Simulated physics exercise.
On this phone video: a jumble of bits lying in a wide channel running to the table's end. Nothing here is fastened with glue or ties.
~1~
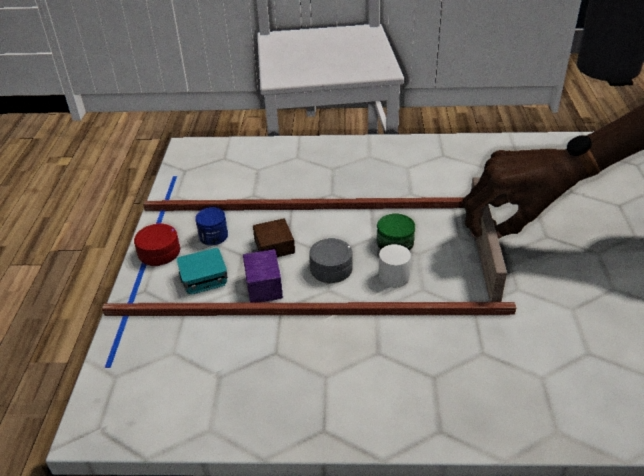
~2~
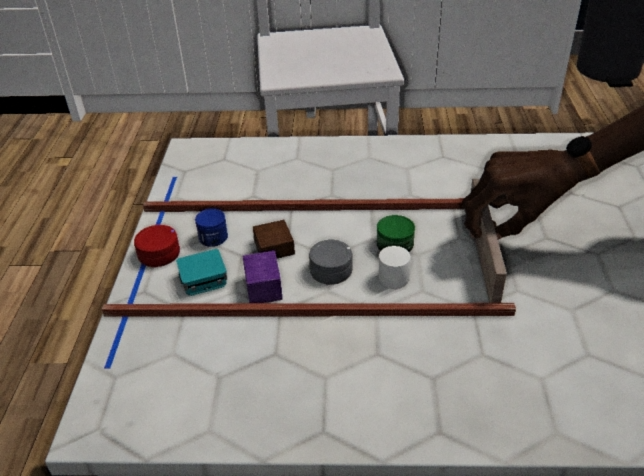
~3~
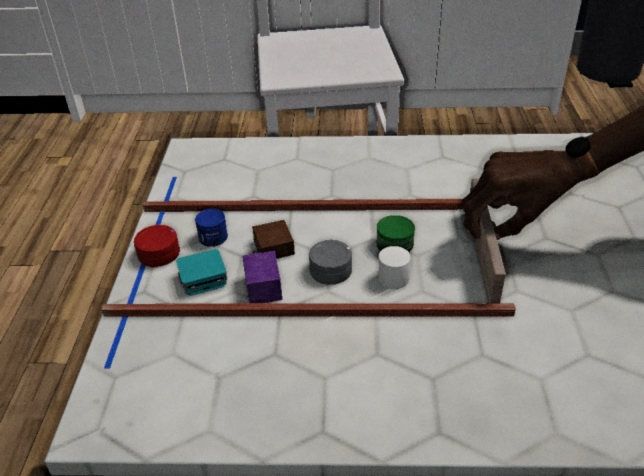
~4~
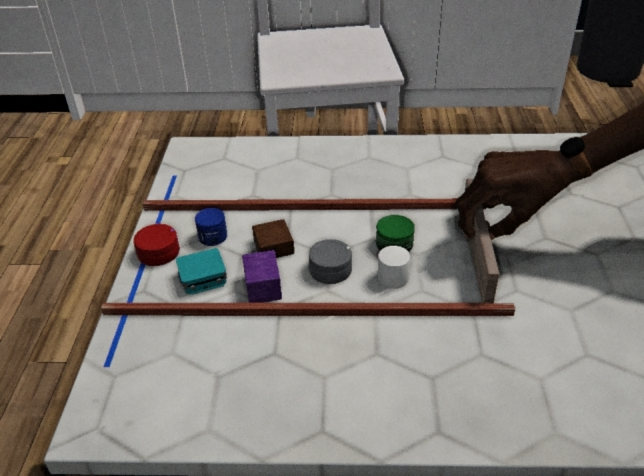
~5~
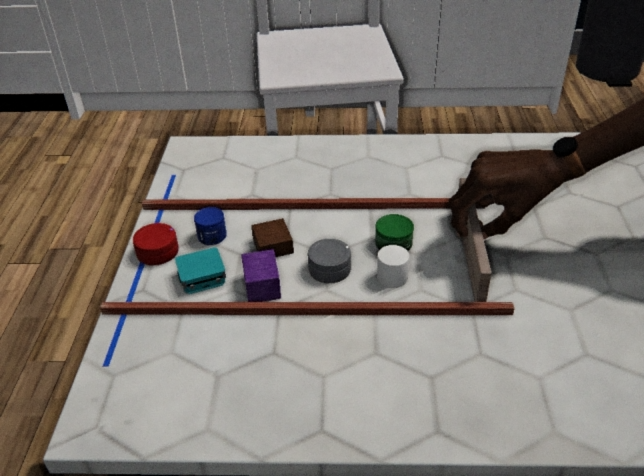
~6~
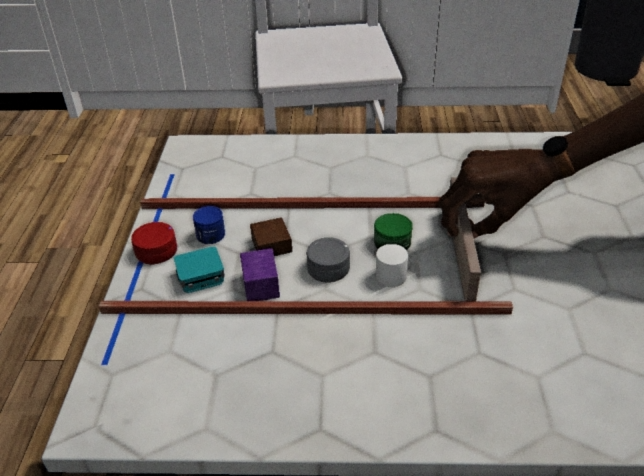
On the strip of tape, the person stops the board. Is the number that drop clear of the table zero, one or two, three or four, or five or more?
So the count of drops is upwards of four.
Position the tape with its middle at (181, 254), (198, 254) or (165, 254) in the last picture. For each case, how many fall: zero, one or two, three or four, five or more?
Going through the tapes in order, the count is 3 or 4, then either one or two, then 3 or 4.
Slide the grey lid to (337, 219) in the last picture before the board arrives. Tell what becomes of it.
Here it holds its spot.
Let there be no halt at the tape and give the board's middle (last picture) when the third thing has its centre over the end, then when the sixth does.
Its centre point is roughly (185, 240) and later (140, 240).
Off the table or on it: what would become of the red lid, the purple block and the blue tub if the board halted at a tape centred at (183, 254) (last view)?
Taking them in turn, the red lid tips off, the purple block does not drop, the blue tub tips off.
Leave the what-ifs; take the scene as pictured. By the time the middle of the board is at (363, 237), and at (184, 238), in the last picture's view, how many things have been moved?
At the first spot the count is 3, and at the second it is 8.
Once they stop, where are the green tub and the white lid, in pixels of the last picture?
In the last picture the green tub sits around (130, 229) and the white lid around (120, 263).
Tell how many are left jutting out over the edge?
Looks like 3 of them.
Early on, none off yet; red lid at rest near (155, 243); blue tub at rest near (209, 225); turquoise case at rest near (200, 271).
A while later, none off yet; red lid at rest near (152, 241); blue tub travelled well along near (165, 216); turquoise case travelled about its own width near (161, 273).
Finally, the number that fall off is five or more; lost, grey lid, brown block, turquoise case, blue tub and red lid.
